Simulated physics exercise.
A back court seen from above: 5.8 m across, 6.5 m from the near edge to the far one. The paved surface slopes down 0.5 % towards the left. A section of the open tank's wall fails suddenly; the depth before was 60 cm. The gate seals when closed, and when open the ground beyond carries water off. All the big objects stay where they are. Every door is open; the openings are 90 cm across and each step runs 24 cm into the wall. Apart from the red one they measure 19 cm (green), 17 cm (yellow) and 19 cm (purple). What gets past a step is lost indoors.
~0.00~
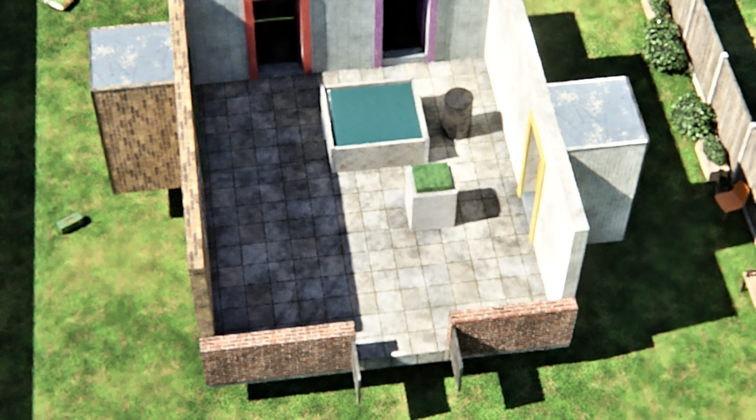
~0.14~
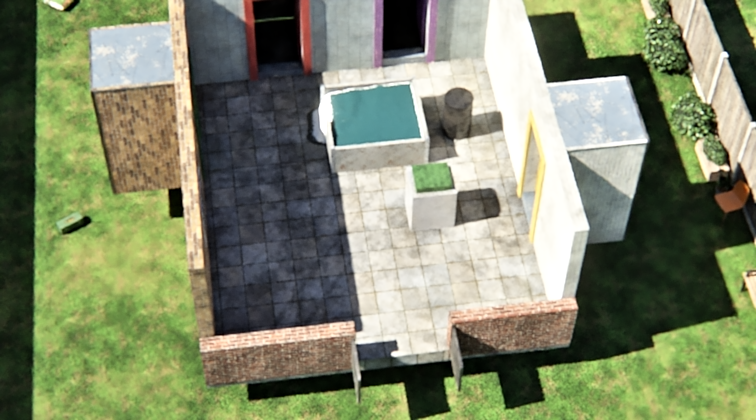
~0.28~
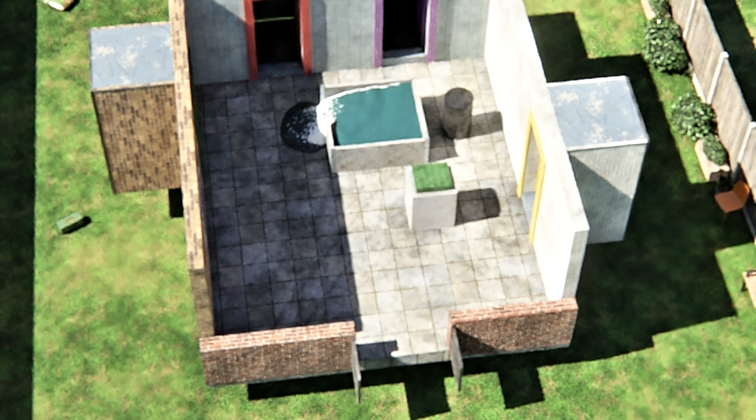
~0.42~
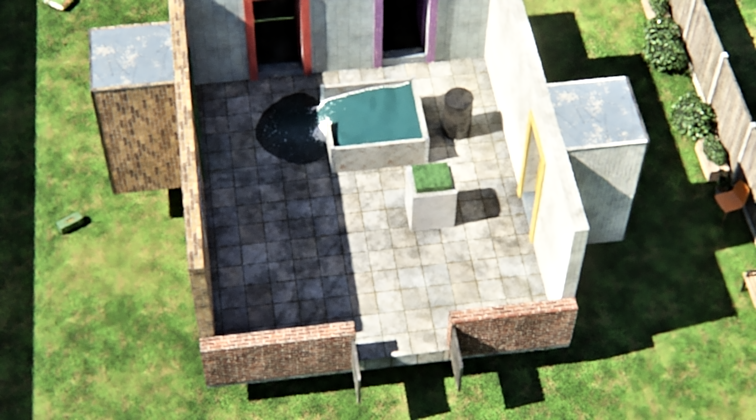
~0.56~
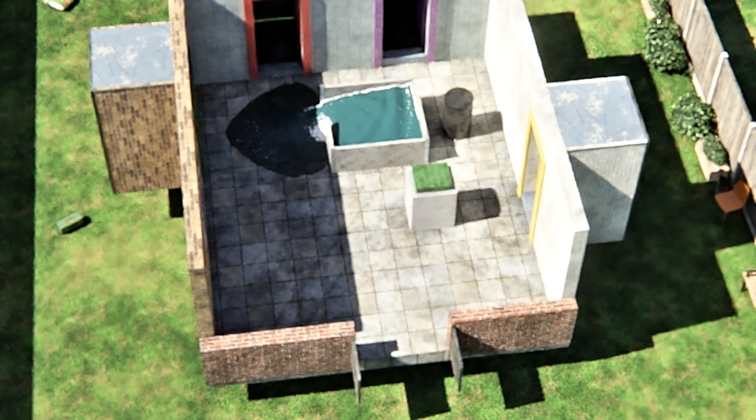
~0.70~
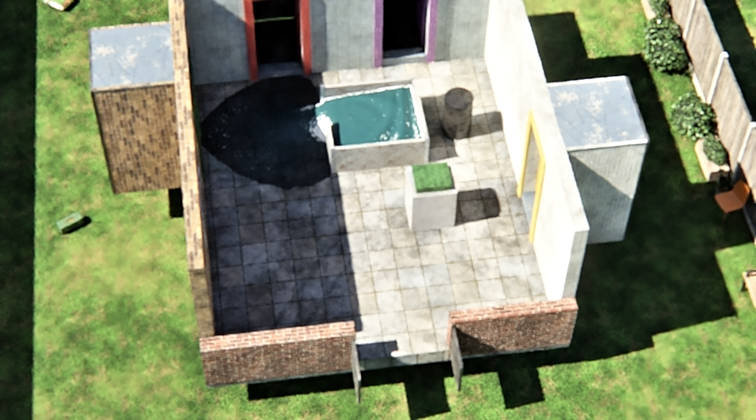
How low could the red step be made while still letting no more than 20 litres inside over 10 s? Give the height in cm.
Close to 10 cm is just enough.
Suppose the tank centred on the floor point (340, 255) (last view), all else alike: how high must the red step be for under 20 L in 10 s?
About 7.0 cm.
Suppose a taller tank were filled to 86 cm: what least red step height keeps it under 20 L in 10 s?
About 15 cm.
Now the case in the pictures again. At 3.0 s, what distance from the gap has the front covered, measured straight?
Roughly 5.2 m.
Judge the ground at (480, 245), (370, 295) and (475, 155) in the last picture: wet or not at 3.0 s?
In that order: Not reached, dry, not reached.
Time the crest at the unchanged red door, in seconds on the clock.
Around 3.6 s.
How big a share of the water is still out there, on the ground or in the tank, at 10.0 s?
About 94 per cent.
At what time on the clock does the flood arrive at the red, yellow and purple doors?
Red 0.9 s, yellow 10.0 s, purple 4.5 s.
After 1.4 s water covers 20 % of the floor, deepest (41 cm) near (196, 85); 9 cm at the red door, 0 litres in over its 14 cm step.
After 3.0 s water covers 25 % of the floor, deepest (22 cm) near (254, 113); 11 cm at the red door, 1 litre in over its 14 cm step.
After 10.0 s water covers 85 % of the floor, deepest (8 cm) near (217, 338); 5 cm at the red door, 3 litres in over its 14 cm step.
At the red door as built, the water arrived by 0.9 s and peaked near 13 cm at 3.6 s.
Run again over the same 10 s with other heights there, 42 litres in over 8 cm, 13 litres over 11 cm. The limit of 20 litres is kept from about 10 cm up.
